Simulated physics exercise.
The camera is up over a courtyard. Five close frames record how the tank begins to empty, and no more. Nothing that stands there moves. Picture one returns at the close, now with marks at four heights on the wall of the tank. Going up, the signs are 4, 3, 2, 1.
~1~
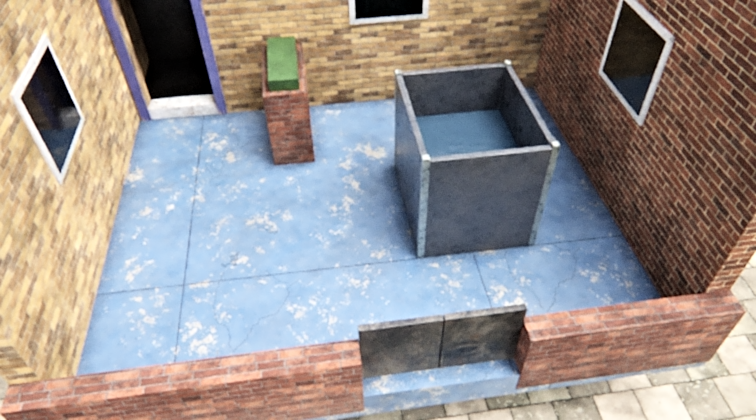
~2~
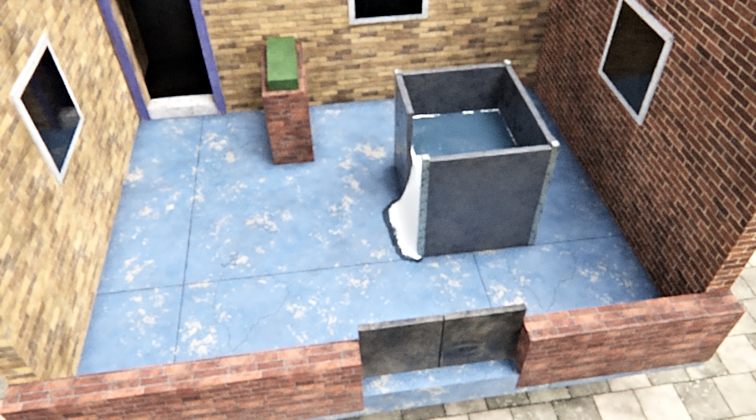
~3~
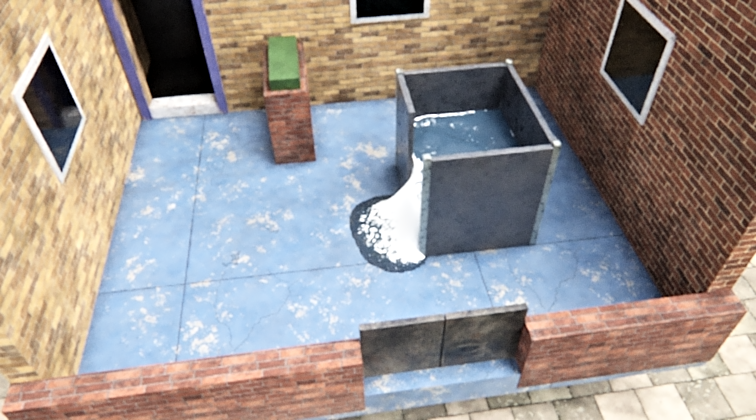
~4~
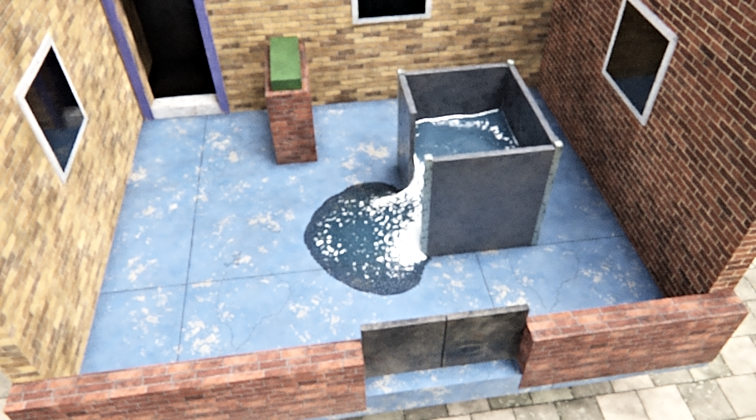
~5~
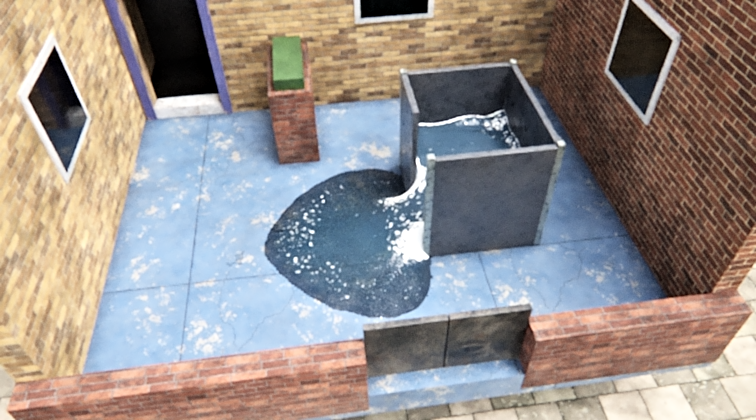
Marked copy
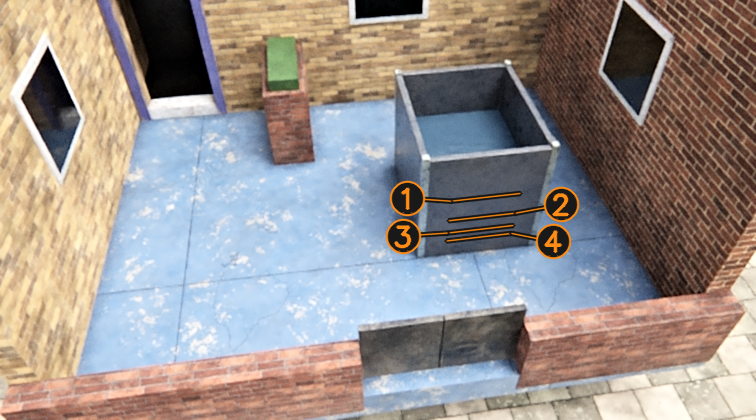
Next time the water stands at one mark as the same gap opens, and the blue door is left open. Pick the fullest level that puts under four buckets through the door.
Mark 1.
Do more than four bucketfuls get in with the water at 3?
No.
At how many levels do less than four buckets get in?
All of the four.
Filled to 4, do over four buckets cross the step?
No, that is safe.
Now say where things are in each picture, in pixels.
In the first frame, water in the tank at rest, its middle at (465, 151); foot of the blue doorway at (186, 116); shut gate at (442, 324).
In the second frame, front seen at (398, 203), 1 % of the ground wet.
In the third frame, front seen at (363, 207), 3 % of the ground wet.
In the fourth frame, front seen at (314, 228), 7 % of the ground wet.
In the fifth frame, front seen at (272, 245), 12 % of the ground wet.
On the marked copy, 1 at (485, 197); 2 at (482, 216); 3 at (480, 229); 4 at (479, 237); from the bottom up 4, 3, 2, 1.
For mark 1, a bucket or two gets in.
For mark 2, nothing gets over.
For mark 3, nothing gets over.
For mark 4, nothing gets over.
